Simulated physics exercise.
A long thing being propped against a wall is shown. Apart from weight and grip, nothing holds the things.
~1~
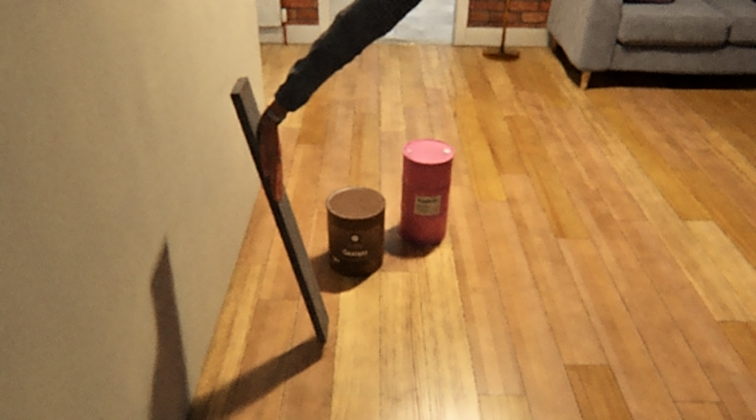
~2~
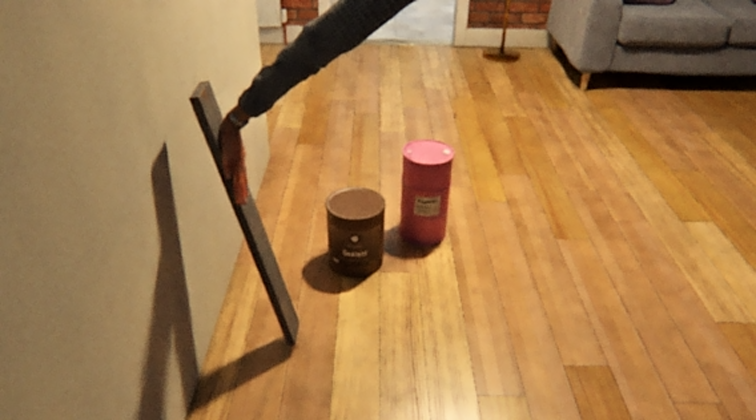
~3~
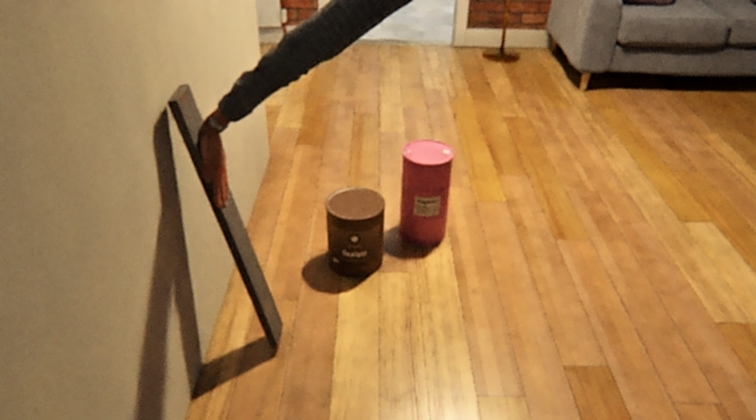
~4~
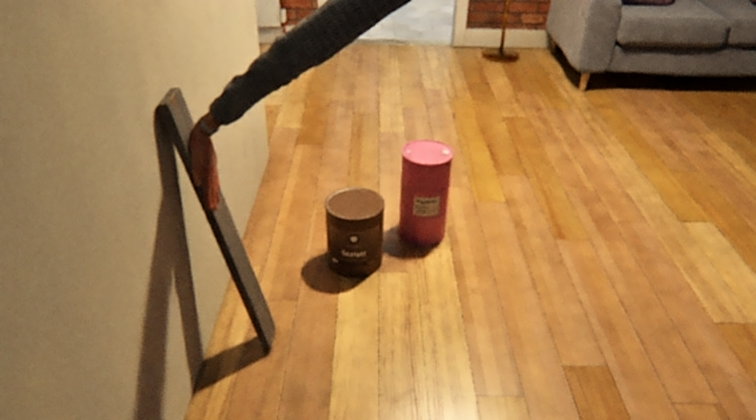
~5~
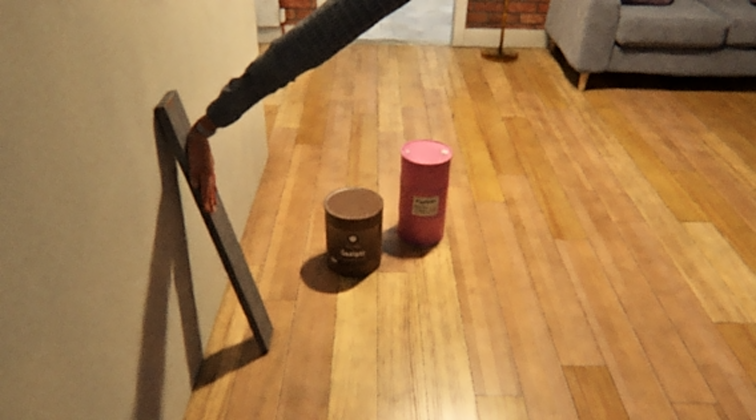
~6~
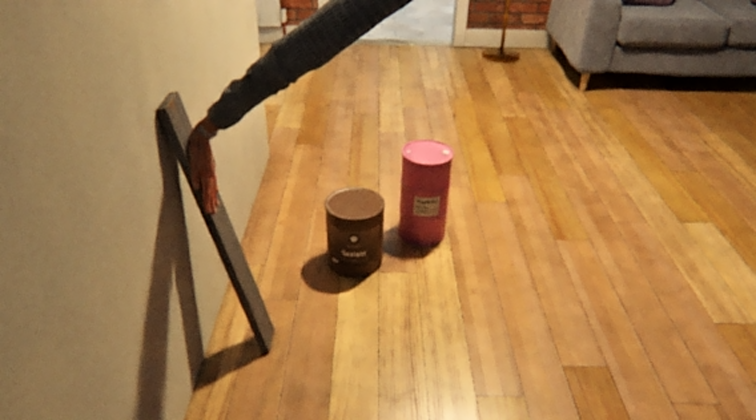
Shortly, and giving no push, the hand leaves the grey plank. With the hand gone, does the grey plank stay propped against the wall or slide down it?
Ha, it stays just where it was put.
Then, 0.60 s later than the last frame, all is still.
Then, 1.20 s later than the last frame, grey plank resting near (224, 237).
When it is over, all 3 as before. End places, in pixels of the last picture, grey plank near (224, 237). The plank holds.
